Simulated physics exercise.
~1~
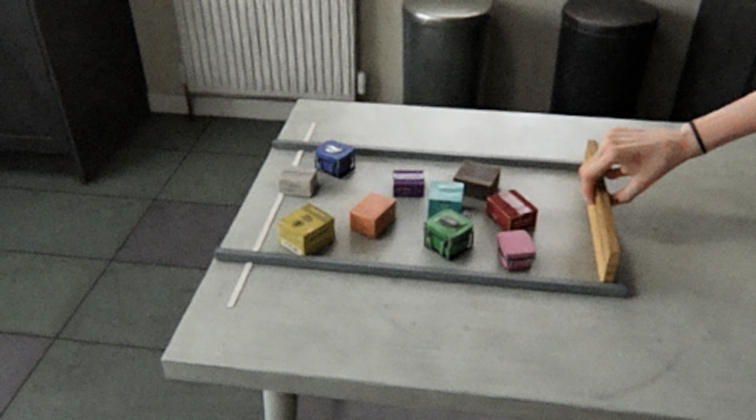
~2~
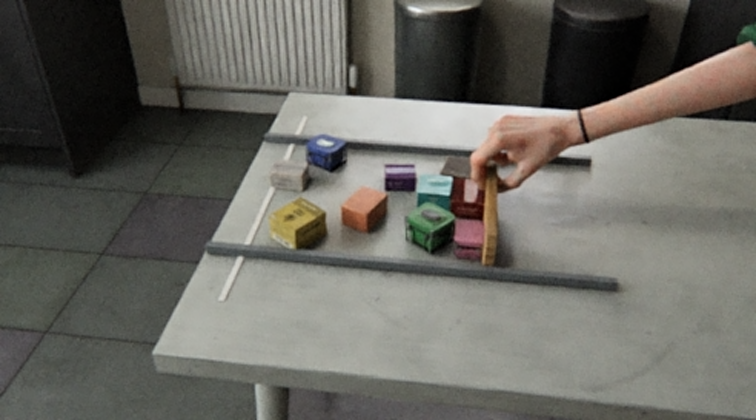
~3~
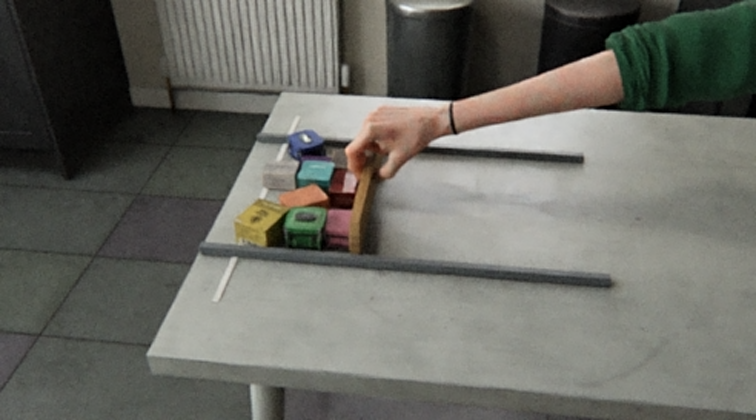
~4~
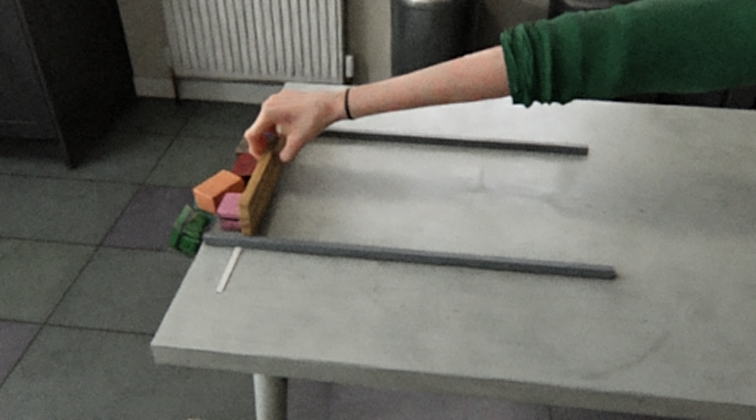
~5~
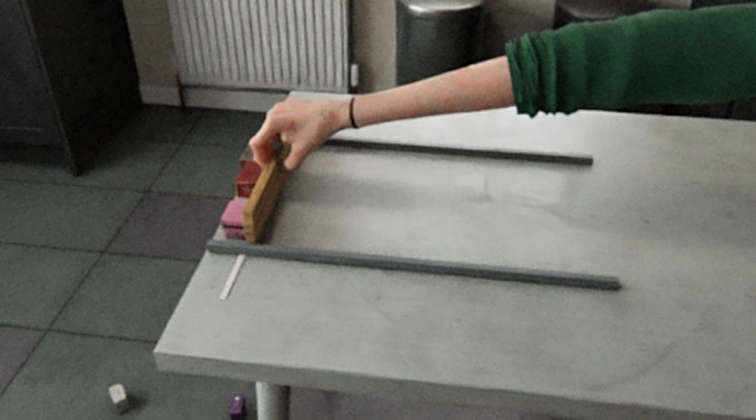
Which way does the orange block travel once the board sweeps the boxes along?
The orange block moves to the left, carried along toward the end of the table.
